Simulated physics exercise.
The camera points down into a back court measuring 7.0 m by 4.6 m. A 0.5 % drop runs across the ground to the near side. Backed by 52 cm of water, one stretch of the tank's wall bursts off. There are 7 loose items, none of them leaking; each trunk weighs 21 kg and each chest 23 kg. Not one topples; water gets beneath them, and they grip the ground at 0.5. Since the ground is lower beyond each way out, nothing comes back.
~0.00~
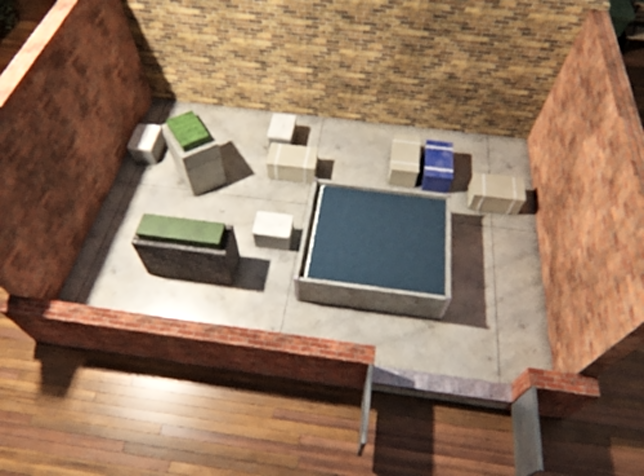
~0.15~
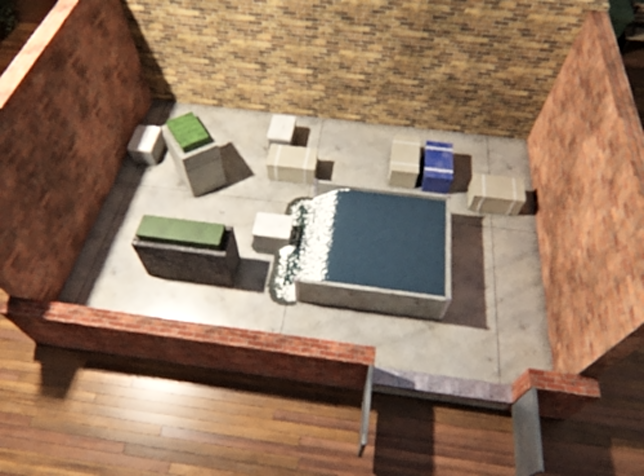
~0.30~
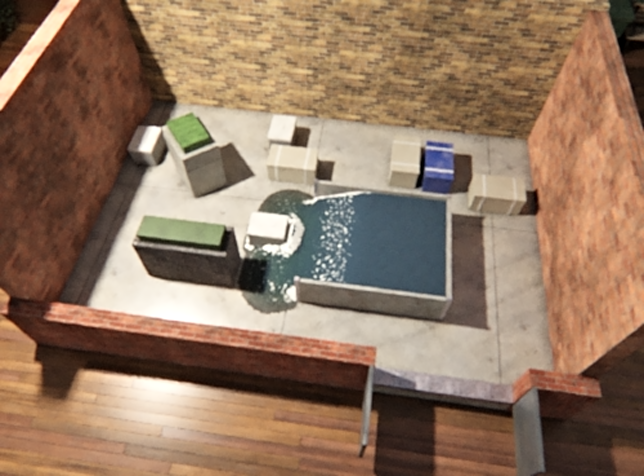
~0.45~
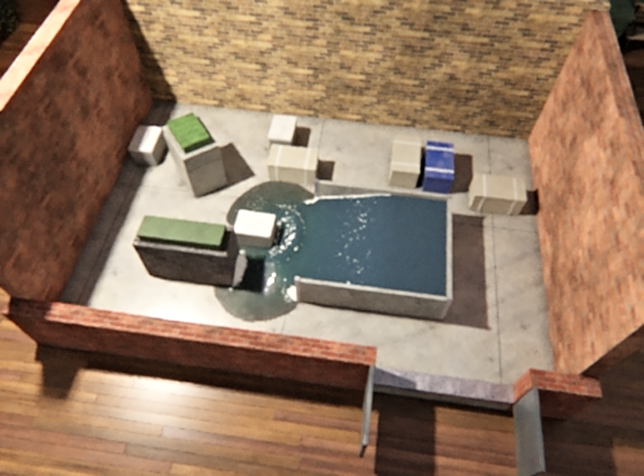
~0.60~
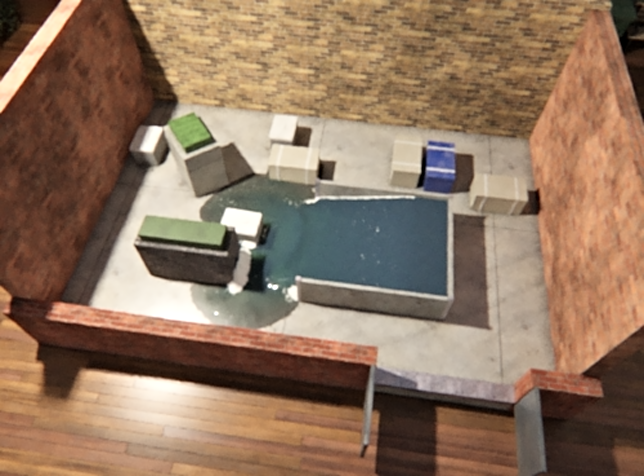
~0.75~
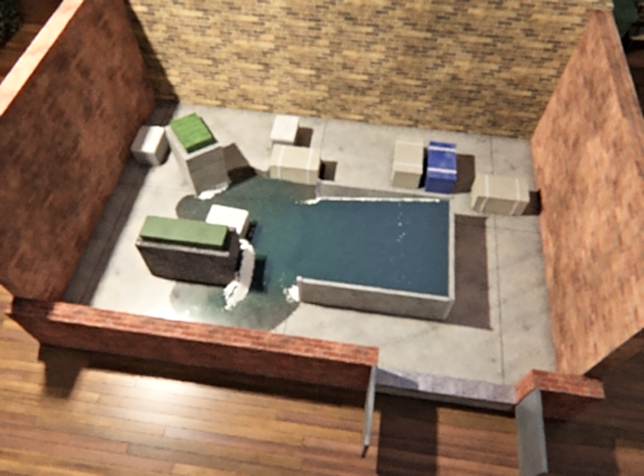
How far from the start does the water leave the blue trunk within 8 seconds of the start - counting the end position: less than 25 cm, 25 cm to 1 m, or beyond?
Displacement: Negligible.
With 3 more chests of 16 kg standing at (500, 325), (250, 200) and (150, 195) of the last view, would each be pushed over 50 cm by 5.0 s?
Order as asked - not as far, farther, farther.
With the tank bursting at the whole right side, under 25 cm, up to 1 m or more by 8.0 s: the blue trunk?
So, for the blue trunk: It is carried a long way.
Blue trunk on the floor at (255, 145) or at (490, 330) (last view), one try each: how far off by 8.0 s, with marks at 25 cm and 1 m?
Run 1: It is pushed far off. Run 2: It remains nearly still.
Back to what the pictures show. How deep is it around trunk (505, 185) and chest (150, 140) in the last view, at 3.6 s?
Around 0 cm and 9 cm.
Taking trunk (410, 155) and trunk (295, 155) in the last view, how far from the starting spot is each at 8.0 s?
0 cm and 100 cm, respectively.
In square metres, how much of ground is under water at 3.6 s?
Wet area: Approx. 20 m2.
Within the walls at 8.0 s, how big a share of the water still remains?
I'd say some 98 percent hasn't gone yet.
After 1.6 s the blue trunk is near (442, 160), 0.0 m from its start, aground; 0 of 7 are out; 0 afloat.
After 3.6 s the blue trunk is near (442, 160), 0.0 m from its start, aground; 0 of 7 are out; 1 afloat.
After 5.6 s the blue trunk is near (442, 160), 0.0 m from its start, aground; 0 of 7 are out; 2 afloat.
After 8.0 s the blue trunk is near (442, 160), 0.0 m from its start, aground; 0 of 7 are out; 0 afloat.
